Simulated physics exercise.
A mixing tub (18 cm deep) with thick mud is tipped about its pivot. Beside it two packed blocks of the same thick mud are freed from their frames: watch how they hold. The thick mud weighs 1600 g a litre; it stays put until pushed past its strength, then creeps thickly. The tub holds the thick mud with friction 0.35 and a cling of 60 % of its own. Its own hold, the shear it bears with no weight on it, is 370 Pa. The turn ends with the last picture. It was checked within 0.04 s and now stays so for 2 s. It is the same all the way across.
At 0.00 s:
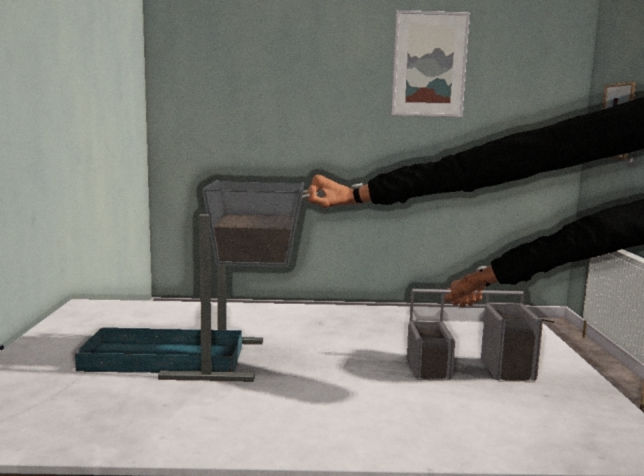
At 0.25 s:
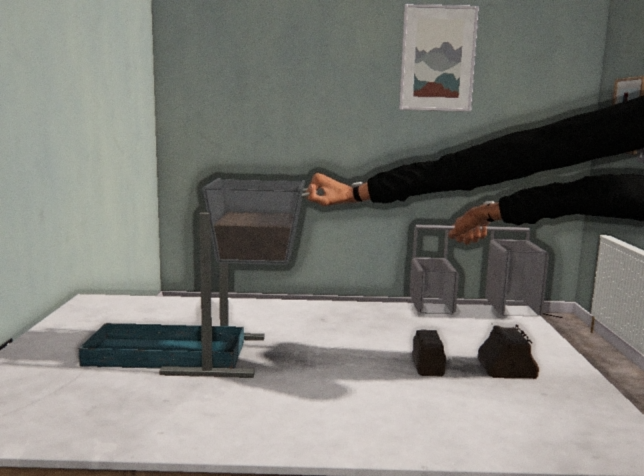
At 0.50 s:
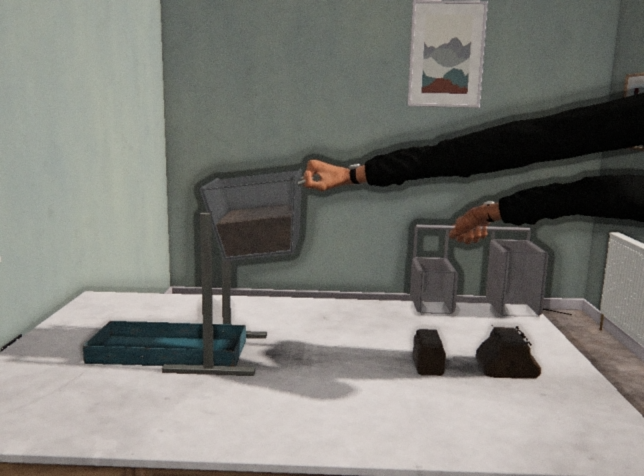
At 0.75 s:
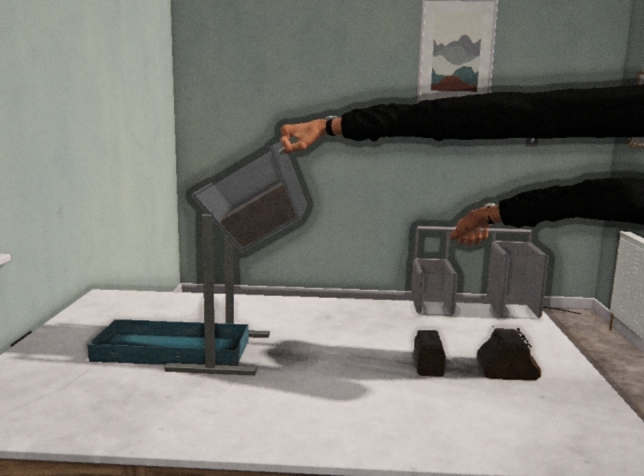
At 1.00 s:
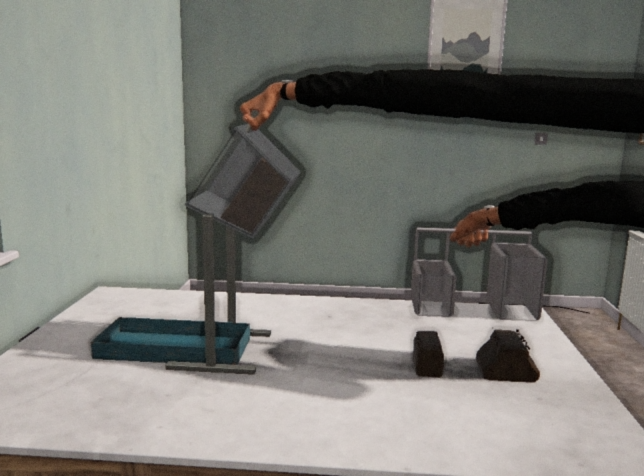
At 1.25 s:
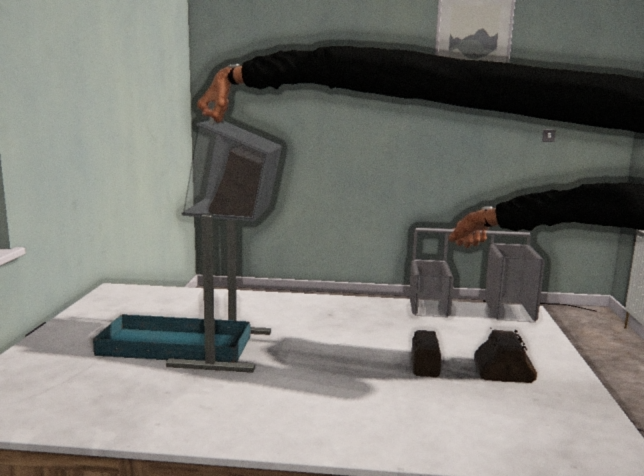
Two black-sleeved arms reach from the right over a white table in a green-walled room, seen from the side and slightly above. A clear tub of brown mud sits on a grey stand by a teal tray at left, with two clear moulds at right. One hand lifts the moulds off two dark blocks, the right one slumping, then the other tilts the tub steeply leftward, mud still inside, as the view shifts slightly.
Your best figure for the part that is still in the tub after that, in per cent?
The part that is still in the tub after that is near 100 %.
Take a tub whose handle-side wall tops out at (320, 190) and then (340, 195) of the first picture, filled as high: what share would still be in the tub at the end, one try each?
In turn about 80 %, 60 %.
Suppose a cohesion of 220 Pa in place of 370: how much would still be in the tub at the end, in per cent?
In that case some 75 per cent.
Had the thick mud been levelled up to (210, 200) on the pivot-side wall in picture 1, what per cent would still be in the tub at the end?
Then about 50 %.
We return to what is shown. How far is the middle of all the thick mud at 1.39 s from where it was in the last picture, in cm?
Some 3 cm.
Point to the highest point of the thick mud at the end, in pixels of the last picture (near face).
Near (209, 171).
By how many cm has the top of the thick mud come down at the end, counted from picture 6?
Some 5 cm.
After 1.39 s, the tub is at 78 degrees and holds 100 %.
After 1.56 s, the tub is at 78 degrees and holds 100 %.
After 1.73 s, the tub is at 78 degrees and holds 100 %.
After 1.90 s, the tub is at 78 degrees and holds 100 %.
After 3.25 s, the tub is at 78 degrees and holds 100 %.
